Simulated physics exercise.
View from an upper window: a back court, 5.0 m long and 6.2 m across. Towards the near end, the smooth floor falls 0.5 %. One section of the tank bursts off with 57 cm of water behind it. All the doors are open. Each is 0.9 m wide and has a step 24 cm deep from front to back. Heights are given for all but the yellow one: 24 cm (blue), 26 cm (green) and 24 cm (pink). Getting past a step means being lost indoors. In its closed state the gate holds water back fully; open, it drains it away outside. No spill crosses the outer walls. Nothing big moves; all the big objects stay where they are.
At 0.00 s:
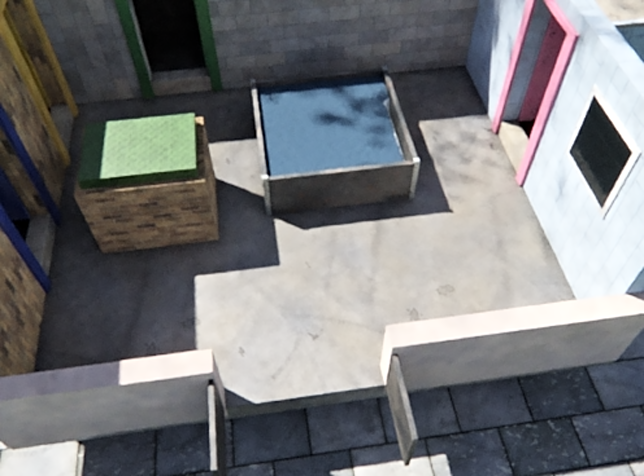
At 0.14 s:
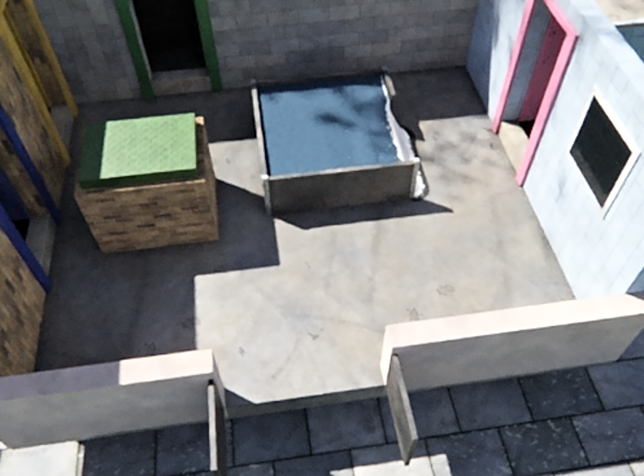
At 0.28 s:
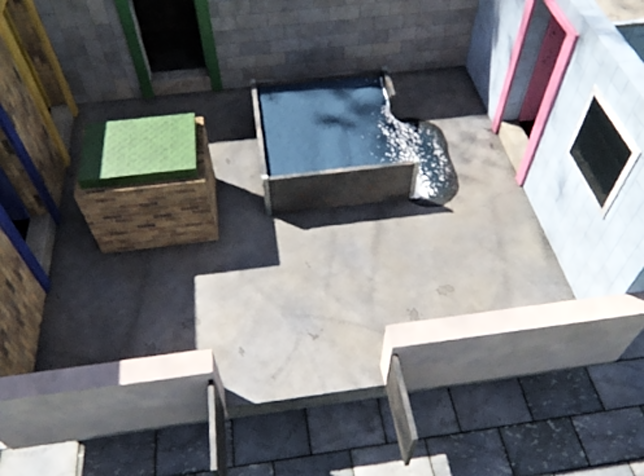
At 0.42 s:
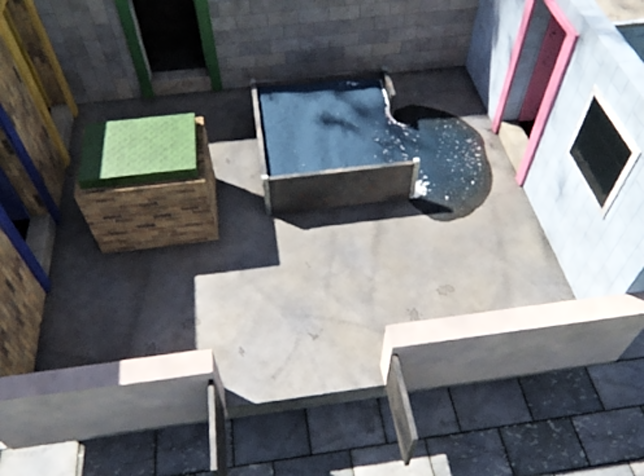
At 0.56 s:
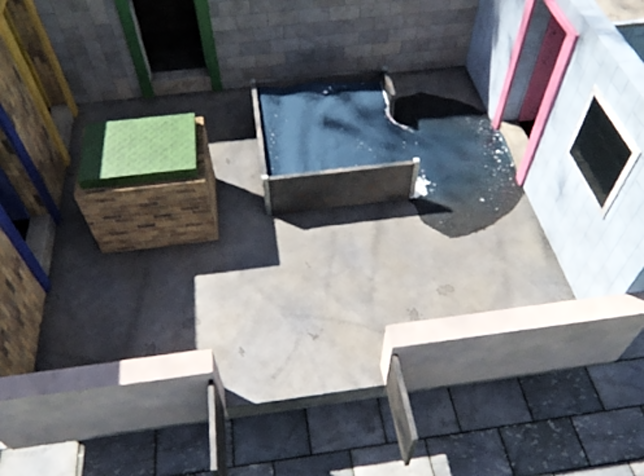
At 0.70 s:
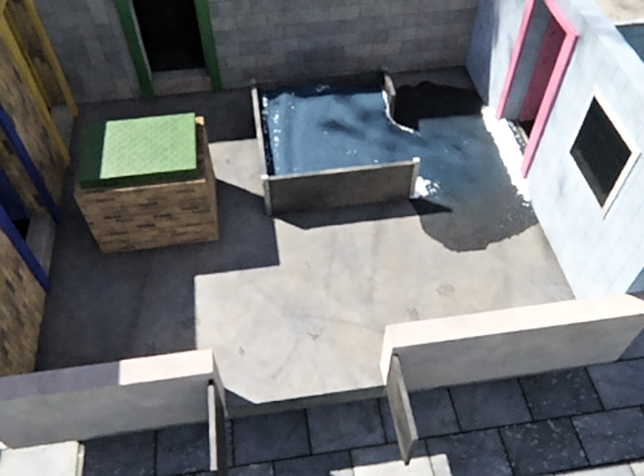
Water bursts through the right side of a tank and spreads across the courtyard floor.
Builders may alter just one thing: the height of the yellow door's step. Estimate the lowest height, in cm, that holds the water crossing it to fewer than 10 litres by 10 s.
My estimate is 10 cm.
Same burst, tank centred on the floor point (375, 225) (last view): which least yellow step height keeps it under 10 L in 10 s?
It must be around 9.5 cm tall.
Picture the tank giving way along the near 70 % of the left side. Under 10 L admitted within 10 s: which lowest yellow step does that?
With that break, close to 19 cm.
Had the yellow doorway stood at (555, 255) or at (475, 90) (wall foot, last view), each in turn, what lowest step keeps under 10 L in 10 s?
In turn: Roughly 13.0 cm, roughly 16 cm.
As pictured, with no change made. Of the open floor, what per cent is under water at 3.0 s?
Near 40 per cent of the open floor.
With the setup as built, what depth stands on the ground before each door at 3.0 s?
In cm: Blue 0, green 0, yellow 0, pink 22.
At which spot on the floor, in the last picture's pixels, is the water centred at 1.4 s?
(382, 156) or so.
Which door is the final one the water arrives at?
Blue, last of all.
After 1.4 s water covers 20 % of the floor, deepest (36 cm) near (508, 165); it has not reached the yellow door.
After 3.0 s water covers 40 % of the floor, deepest (30 cm) near (588, 335); it has not reached the yellow door.
After 10.0 s water covers 95 % of the floor, deepest (12 cm) near (28, 413); 9 cm at the yellow door, 0 litres in over its 26 cm step.
At the yellow door as built, the water arrived by 4.5 s and peaked near 13 cm at 5.0 s.
Run again over the same 10 s with other heights there, 19 litres in over 8.5 cm, 3 litres over 12 cm. The limit of 10 litres is kept from about 10 cm up.
